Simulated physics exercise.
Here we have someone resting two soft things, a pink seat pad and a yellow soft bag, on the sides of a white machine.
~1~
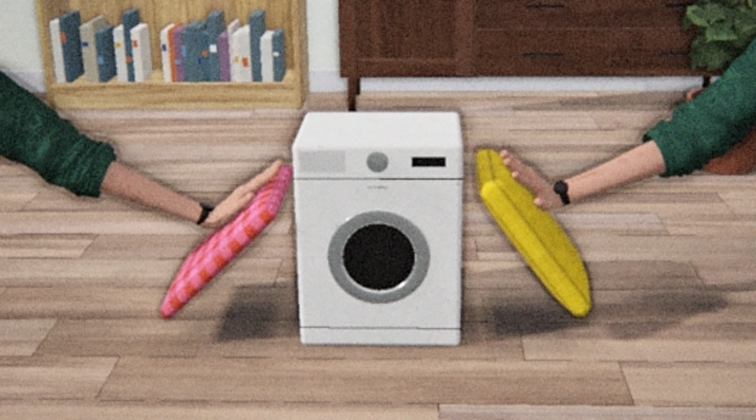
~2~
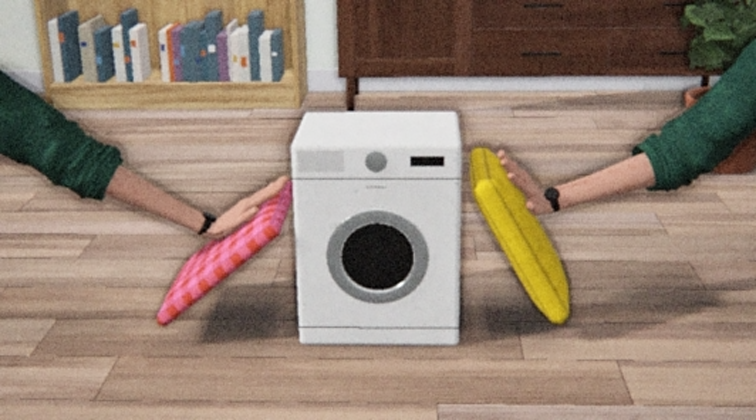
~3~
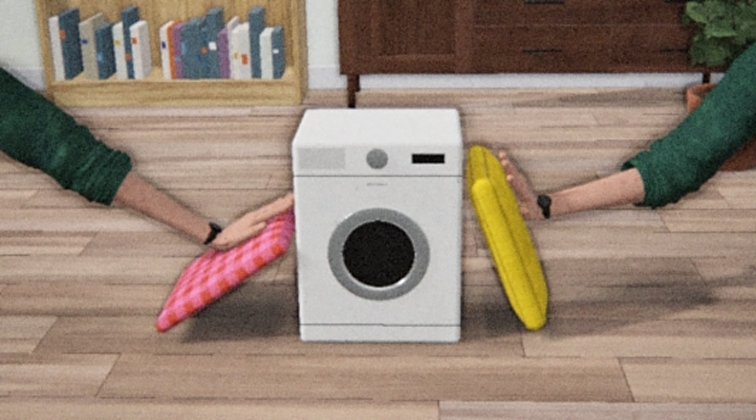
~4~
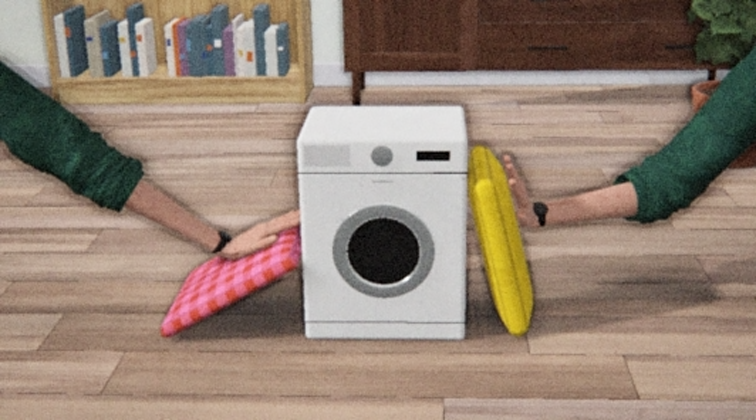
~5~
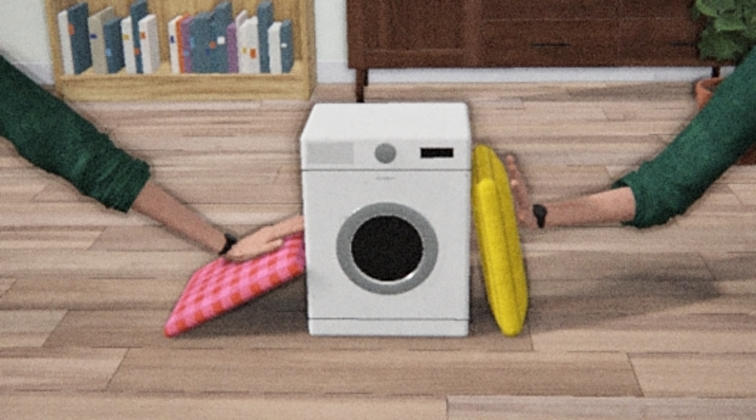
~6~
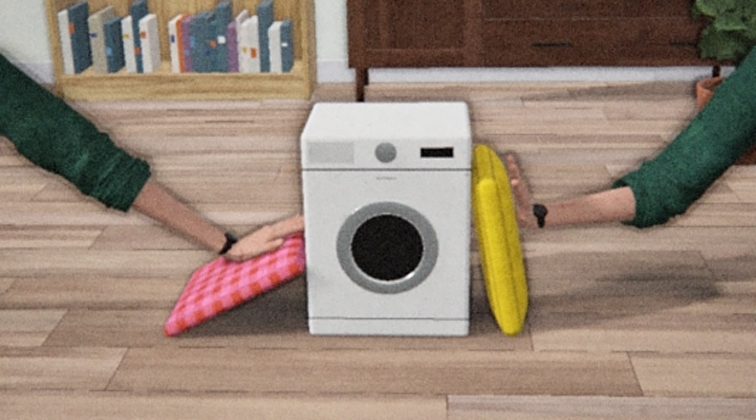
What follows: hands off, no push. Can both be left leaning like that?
In the end the pink seat pad slumps to the floor, the yellow soft bag remains propped up.
Then, 0.20 s past the final frame, seat pad flat on the floor near (240, 291); soft bag still up near (497, 238).
Then, 0.38 s past the final frame, seat pad flat on the floor near (234, 299); soft bag still up near (497, 238).
When it is over, seat pad flat on the floor near (234, 299); soft bag still up near (497, 238). The pink seat pad slides down flat and the yellow soft bag keeps leaning.
